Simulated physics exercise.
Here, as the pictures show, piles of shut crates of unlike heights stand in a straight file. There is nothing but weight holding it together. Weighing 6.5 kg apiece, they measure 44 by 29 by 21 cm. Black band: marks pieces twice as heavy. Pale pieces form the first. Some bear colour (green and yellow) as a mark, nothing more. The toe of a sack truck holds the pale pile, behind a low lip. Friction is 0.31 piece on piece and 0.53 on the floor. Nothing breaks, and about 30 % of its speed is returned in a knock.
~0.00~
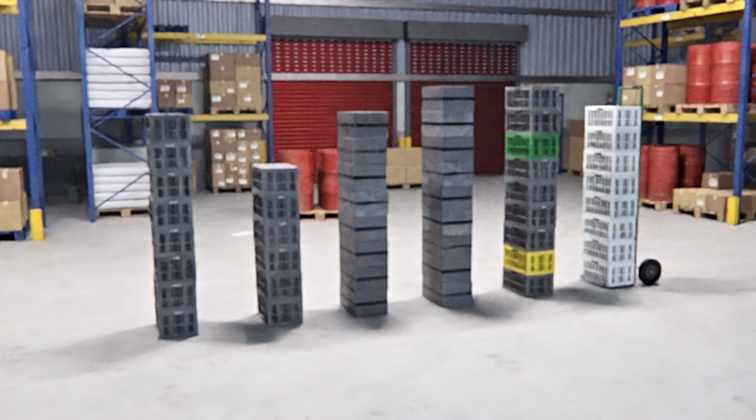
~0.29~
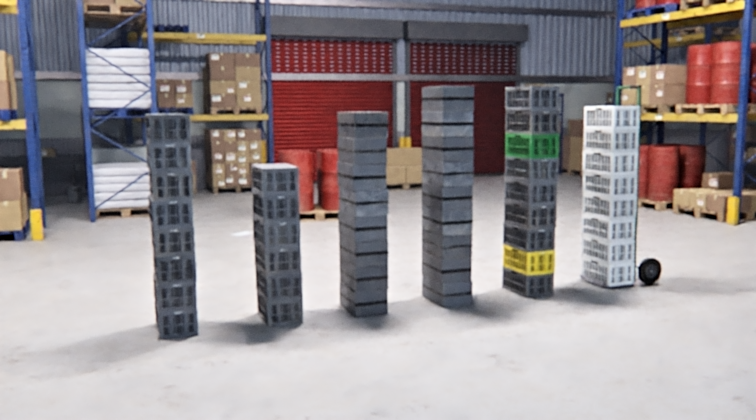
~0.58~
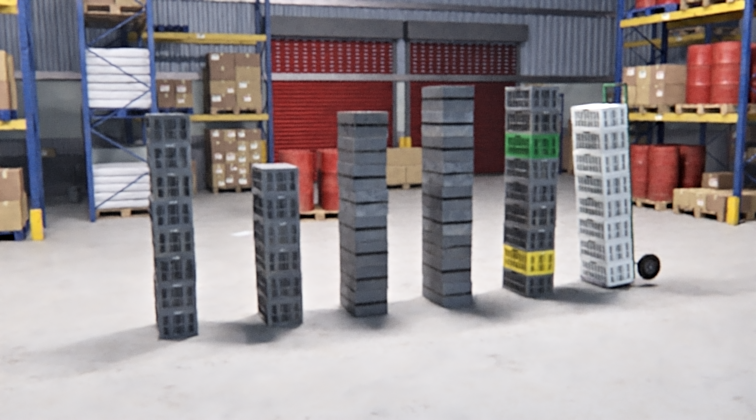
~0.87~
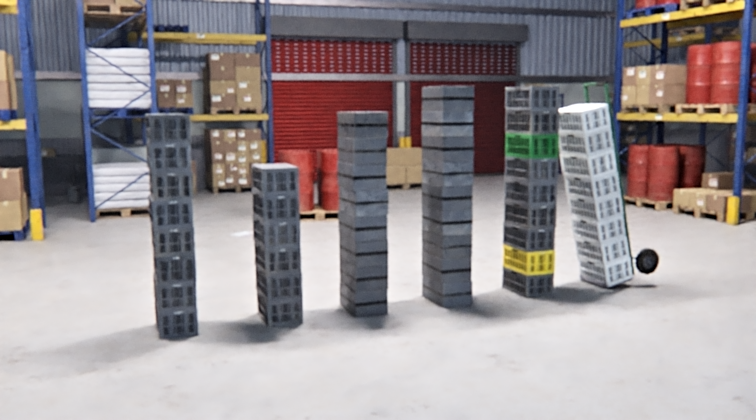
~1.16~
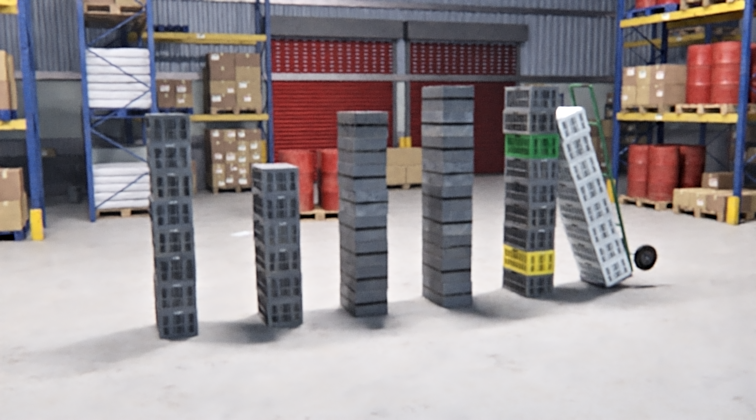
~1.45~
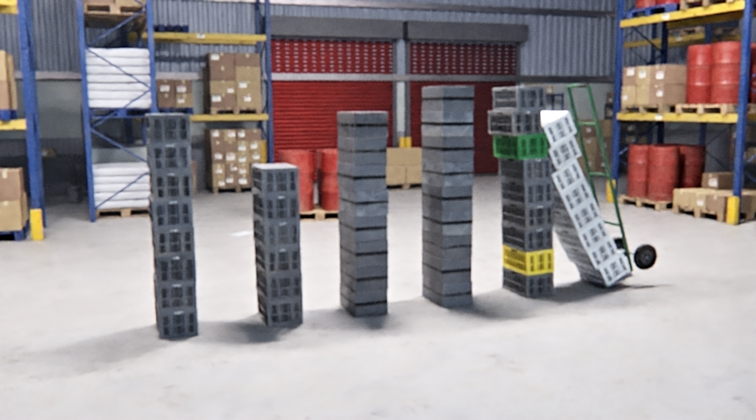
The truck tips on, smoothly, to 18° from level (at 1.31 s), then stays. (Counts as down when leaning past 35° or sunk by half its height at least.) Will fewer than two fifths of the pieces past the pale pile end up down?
No. The share down is above two fifths.
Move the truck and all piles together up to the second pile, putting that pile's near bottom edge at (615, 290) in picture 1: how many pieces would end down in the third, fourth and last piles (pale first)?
Pile by pile, you'd see third at 8, fourth at 7 and last at 7 down.
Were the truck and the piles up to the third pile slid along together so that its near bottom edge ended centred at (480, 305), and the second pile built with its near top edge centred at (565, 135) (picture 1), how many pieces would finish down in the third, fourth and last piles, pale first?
You'd get third 9, fourth 8 and last 8.
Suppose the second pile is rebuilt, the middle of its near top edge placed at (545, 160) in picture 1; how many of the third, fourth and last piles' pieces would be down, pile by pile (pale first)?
You'd get third 9, fourth 7 and last 8.
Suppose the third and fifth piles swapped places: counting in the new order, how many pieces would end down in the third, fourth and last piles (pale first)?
Down tally in the new order: Third = 5, fourth = 8, last = 7.
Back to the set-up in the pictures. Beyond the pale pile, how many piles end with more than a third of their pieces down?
5 altogether.
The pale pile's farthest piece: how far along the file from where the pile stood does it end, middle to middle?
It ends around 170 cm away.
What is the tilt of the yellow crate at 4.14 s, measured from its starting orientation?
Something like 50°, give or take.
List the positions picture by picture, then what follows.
In the first picture (pixels give the middle of a visible side), truck frame (640, 127) 0° forward; yellow crate (542, 263); green crate (545, 146); none of the others has stirred.
The second picture shows truck frame (638, 127) 1° forward; green crate (545, 146).
The third picture shows truck frame (627, 125) 6° forward, top of the pale pile leaning 6°; green crate (545, 146); none of the others has stirred.
The fourth picture shows truck frame (611, 124) 12° forward, top of the pale pile leaning 12°; green crate (545, 146); none of the others has stirred.
The fifth picture shows truck frame (599, 124) 17° forward, top of the pale pile leaning 22°; green crate (545, 146); one has shifted.
The sixth picture shows truck frame (597, 124) 18° forward, top of the pale pile leaning 26°; green crate (533, 147) 12 cm from its place; yellow crate (541, 262); movement in 7 of them.
After 2.20 s, 8 of the pale pile down; none of the 40 other crates down, 17 disturbed; yellow crate 24° from how it stood; green crate 20° from how it stood, 9 cm lower.
After 3.08 s, 7 of the pale pile down; 20 of the 40 other crates down; yellow crate 49° from how it stood, 14 cm lower; green crate 43° from how it stood, 56 cm lower.
After 4.14 s, 7 of the pale pile down; 35 of the 40 other crates down; yellow crate 49° from how it stood, 14 cm lower; green crate 45° from how it stood, 62 cm lower.
In the end (7.5 s), 7 of the pale pile down; 35 of the 40 other crates down; yellow crate 48° from how it stood, 14 cm lower; green crate 44° from how it stood, 62 cm lower. That is 88 per cent. From the last view, middles, yellow crate near (492, 277), green crate near (400, 222).
